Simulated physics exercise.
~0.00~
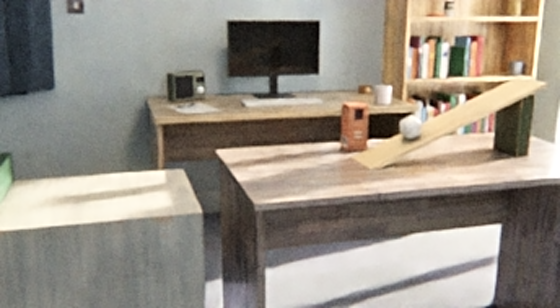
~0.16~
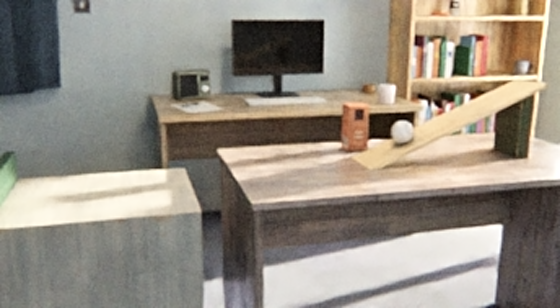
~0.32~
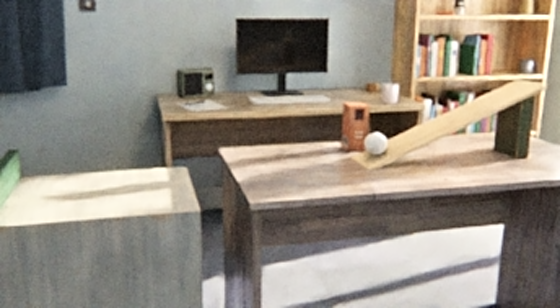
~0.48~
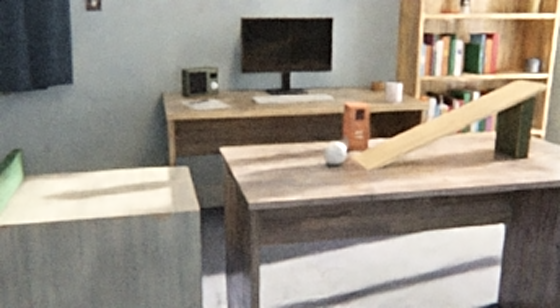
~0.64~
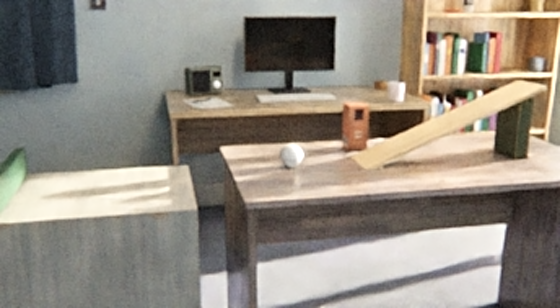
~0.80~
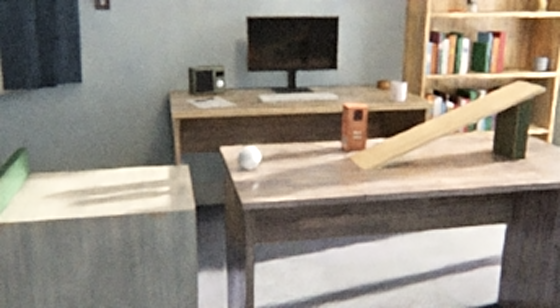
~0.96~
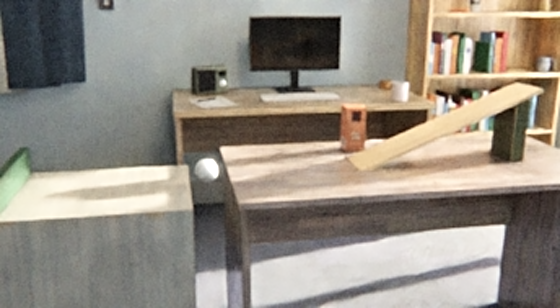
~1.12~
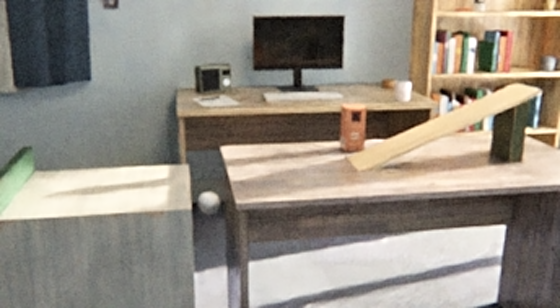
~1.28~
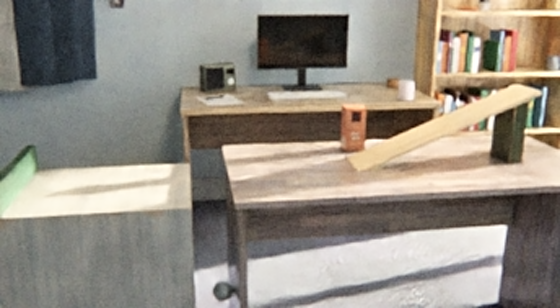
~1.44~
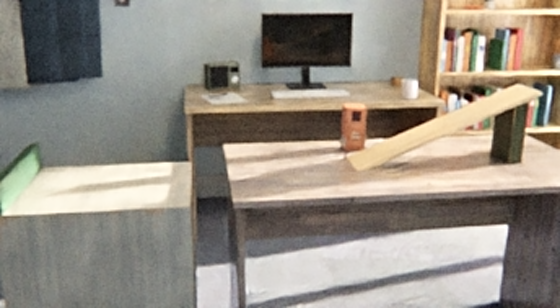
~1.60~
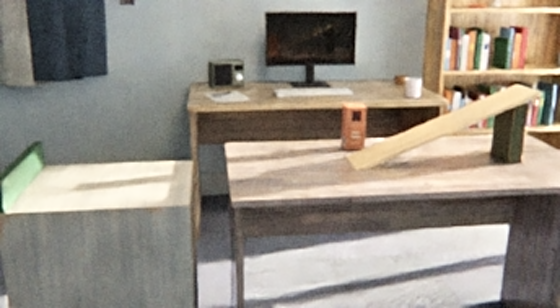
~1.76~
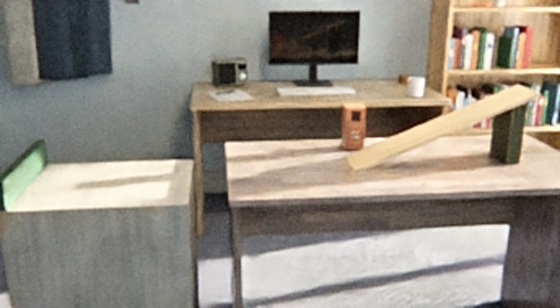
A small white ball rolls down a pale wooden ramp propped on a dark green block at the right of a wooden table, in a room seen from the front and slightly above. An orange carton stands near the ramp's foot, a lower pale-topped unit with a green strip at its far end sits to the left, and a desk with a monitor and a bookshelf stand behind. The ball leaves the ramp and crosses the tabletop leftward. It runs off the edge, falls short of the other top and drops into the gap. It disappears from view, while the carton remains standing where it was.
